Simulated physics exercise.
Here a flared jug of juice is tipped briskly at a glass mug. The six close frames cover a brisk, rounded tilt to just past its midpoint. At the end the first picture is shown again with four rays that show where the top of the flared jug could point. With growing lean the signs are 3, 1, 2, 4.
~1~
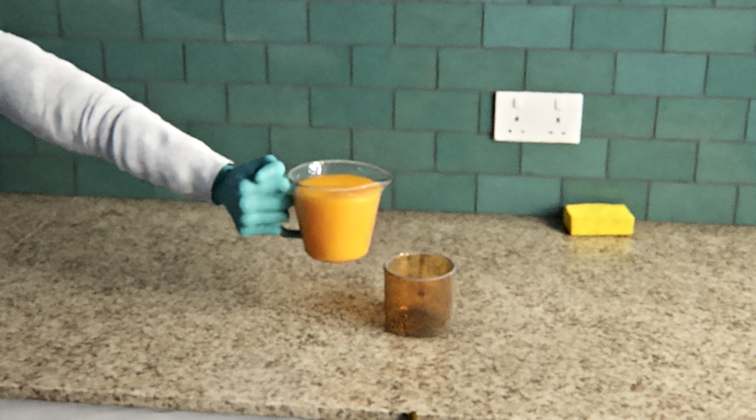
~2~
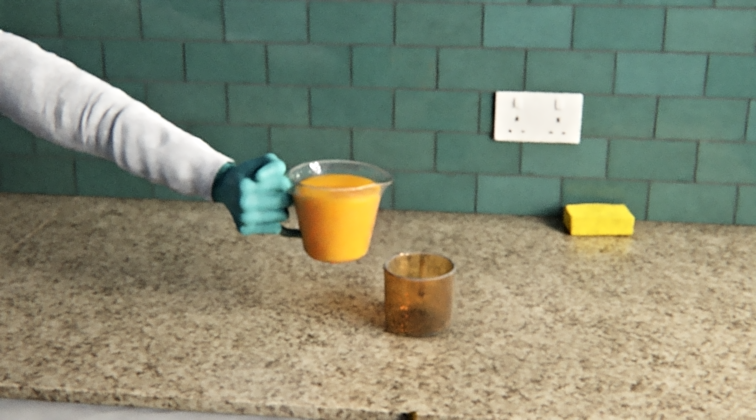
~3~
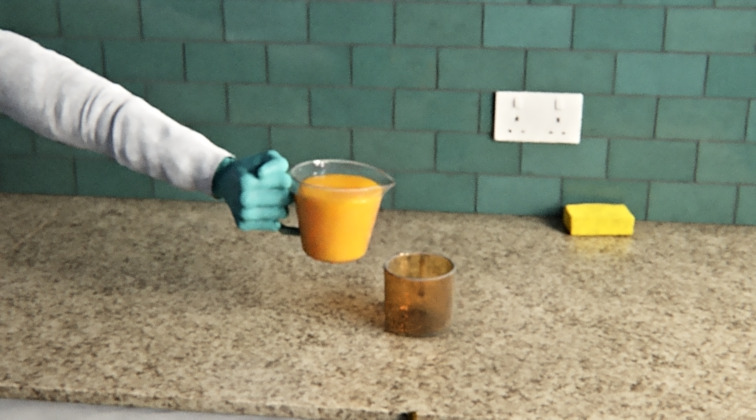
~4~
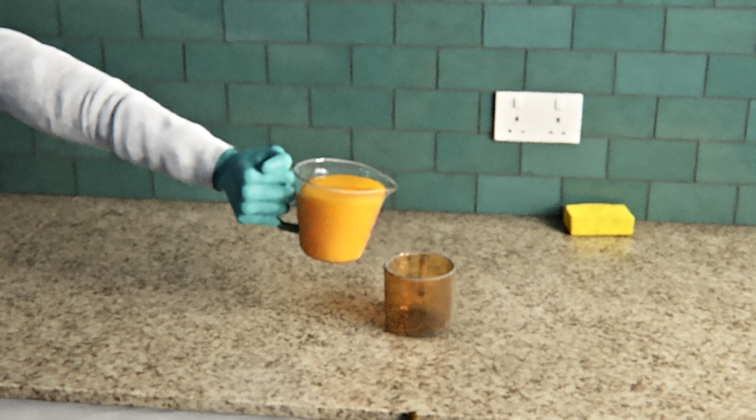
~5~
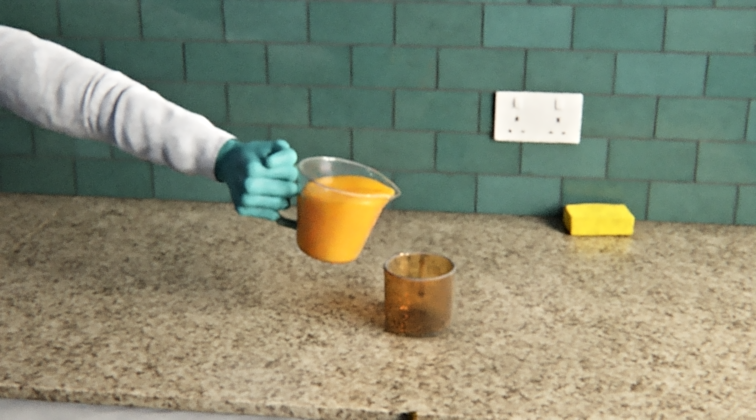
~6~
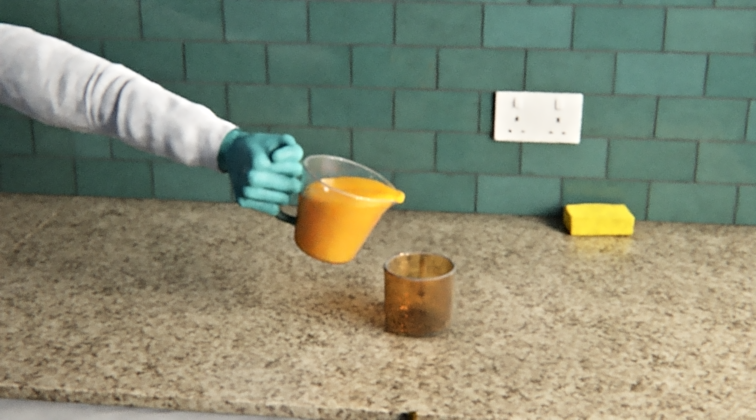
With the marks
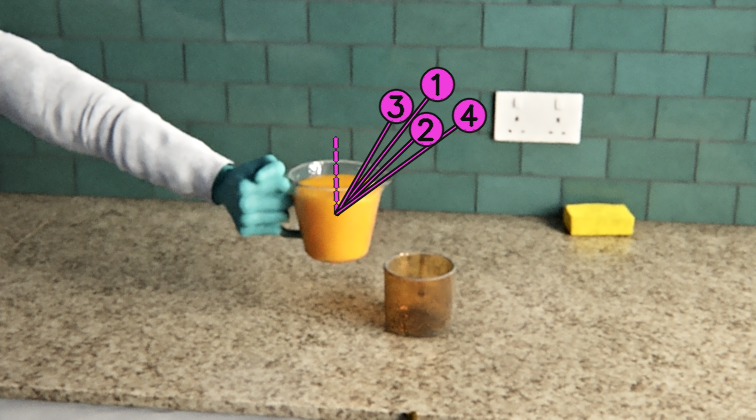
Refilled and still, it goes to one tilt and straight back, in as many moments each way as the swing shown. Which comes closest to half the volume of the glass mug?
Go for 2.
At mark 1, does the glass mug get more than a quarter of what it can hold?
Yes, clearly.
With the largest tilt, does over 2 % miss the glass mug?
No, it does not.
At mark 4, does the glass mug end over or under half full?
Over.
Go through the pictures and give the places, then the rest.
Upright, lip at (391, 179); rim of the glass mug round (420, 265); nothing has left yet, in the first frame.
Upright, lip at (392, 180); nothing has left yet, in the second frame.
Tipped about 4°, lip at (394, 183); nothing has left yet, in the third frame.
Tipped about 8°, lip at (396, 187); nothing has left yet, in the fourth frame.
Tipped about 14°, lip at (399, 193); nothing has left yet, in the fifth frame.
Tipped about 20°, lip at (401, 199); juice is over the lip, down to (401, 199), in the sixth frame.
On the marked copy, 1 at (427, 97); 2 at (412, 140); 3 at (389, 122); 4 at (456, 126).
With 1, the glass mug ends with about 34 % of what it can hold.
With 2, the glass mug ends with about 50 % of what it can hold.
With 3, the glass mug ends with about 20 % of what it can hold.
With 4, the glass mug ends with about 67 % of what it can hold.
